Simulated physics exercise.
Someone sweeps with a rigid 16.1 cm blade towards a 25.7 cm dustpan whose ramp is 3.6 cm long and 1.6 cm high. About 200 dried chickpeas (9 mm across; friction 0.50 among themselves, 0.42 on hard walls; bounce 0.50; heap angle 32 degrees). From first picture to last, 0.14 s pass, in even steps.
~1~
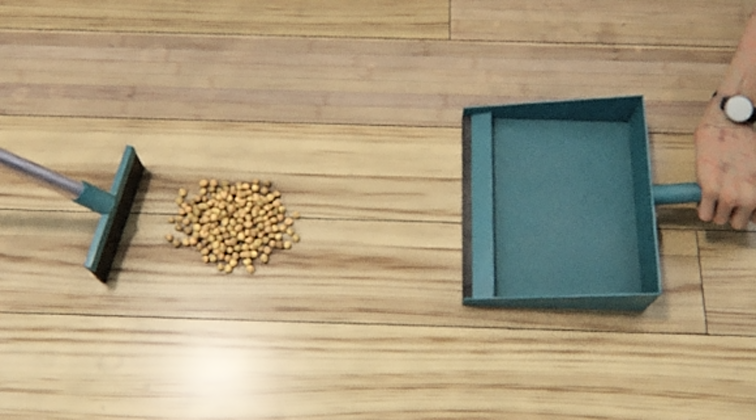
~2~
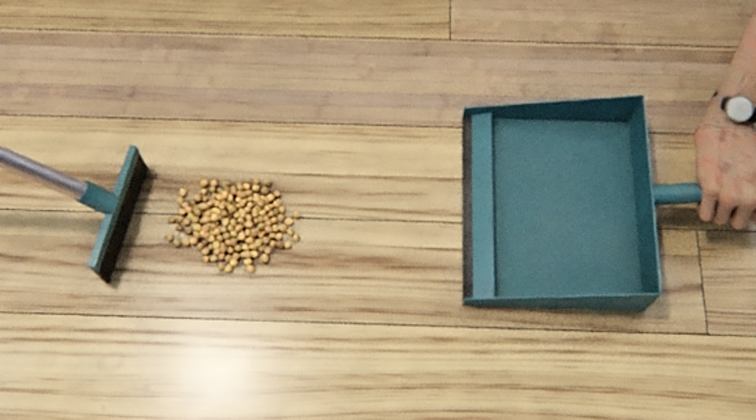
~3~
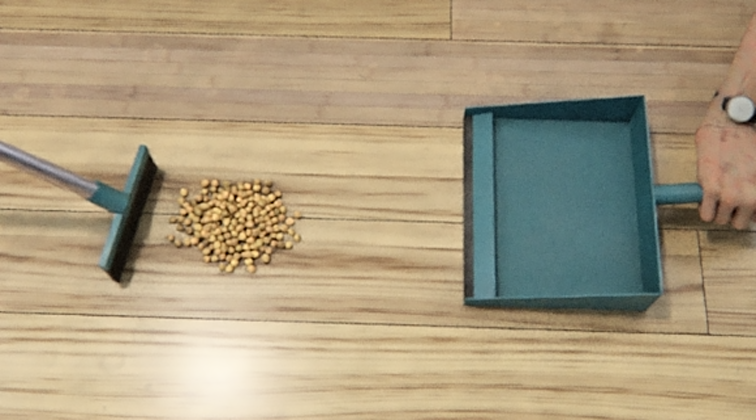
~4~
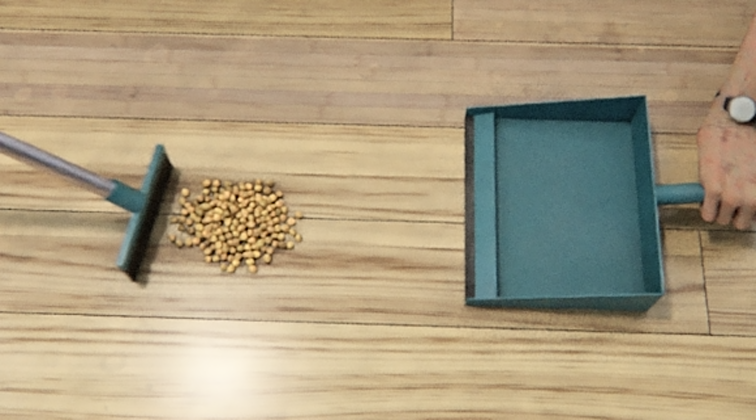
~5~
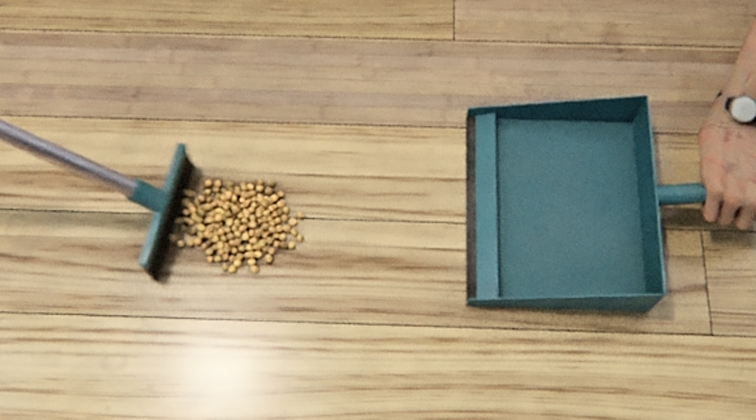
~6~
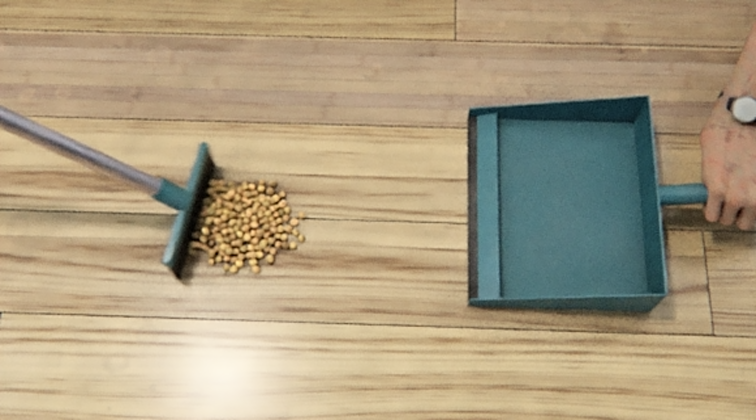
At first, a teal blade on a long handle rests to the left of a small pile of chickpeas on a wooden floor, while a hand holds a teal dustpan at right. The blade slides rightward, slowly then faster, meets the pile and presses its left edge inward.
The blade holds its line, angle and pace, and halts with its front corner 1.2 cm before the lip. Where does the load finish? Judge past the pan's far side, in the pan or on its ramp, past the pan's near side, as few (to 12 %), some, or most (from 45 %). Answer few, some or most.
Far side few, pan some, near side some.
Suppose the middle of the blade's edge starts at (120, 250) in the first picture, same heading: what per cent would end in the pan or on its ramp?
About 30 per cent.
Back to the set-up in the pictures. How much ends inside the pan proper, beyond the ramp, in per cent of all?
Roughly 5 per cent.
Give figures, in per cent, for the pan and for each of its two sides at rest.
Far side 5; pan 25; near side 20.
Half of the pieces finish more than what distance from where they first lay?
About 28 cm.
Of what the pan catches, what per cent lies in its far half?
About 40 per cent.
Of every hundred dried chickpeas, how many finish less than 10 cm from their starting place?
About 0 per cent.
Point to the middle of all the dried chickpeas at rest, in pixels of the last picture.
Around (464, 232).
Then, 0.18 s after the last picture, middle of the blade 18 cm from the lip; 0 % over the lip, far side 0 %, near side 10 %.
Then, 0.30 s after the last picture, middle of the blade 8 cm from the lip; 0 % over the lip, far side 0 %, near side 15 %.
Then, 0.55 s after the last picture, middle of the blade 3 cm from the lip; 30 % over the lip, far side 0 %, near side 20 %.
In the end, far side 5 %, pan 25 %, near side 20 %, in front of the lip or behind the blade 50 %.
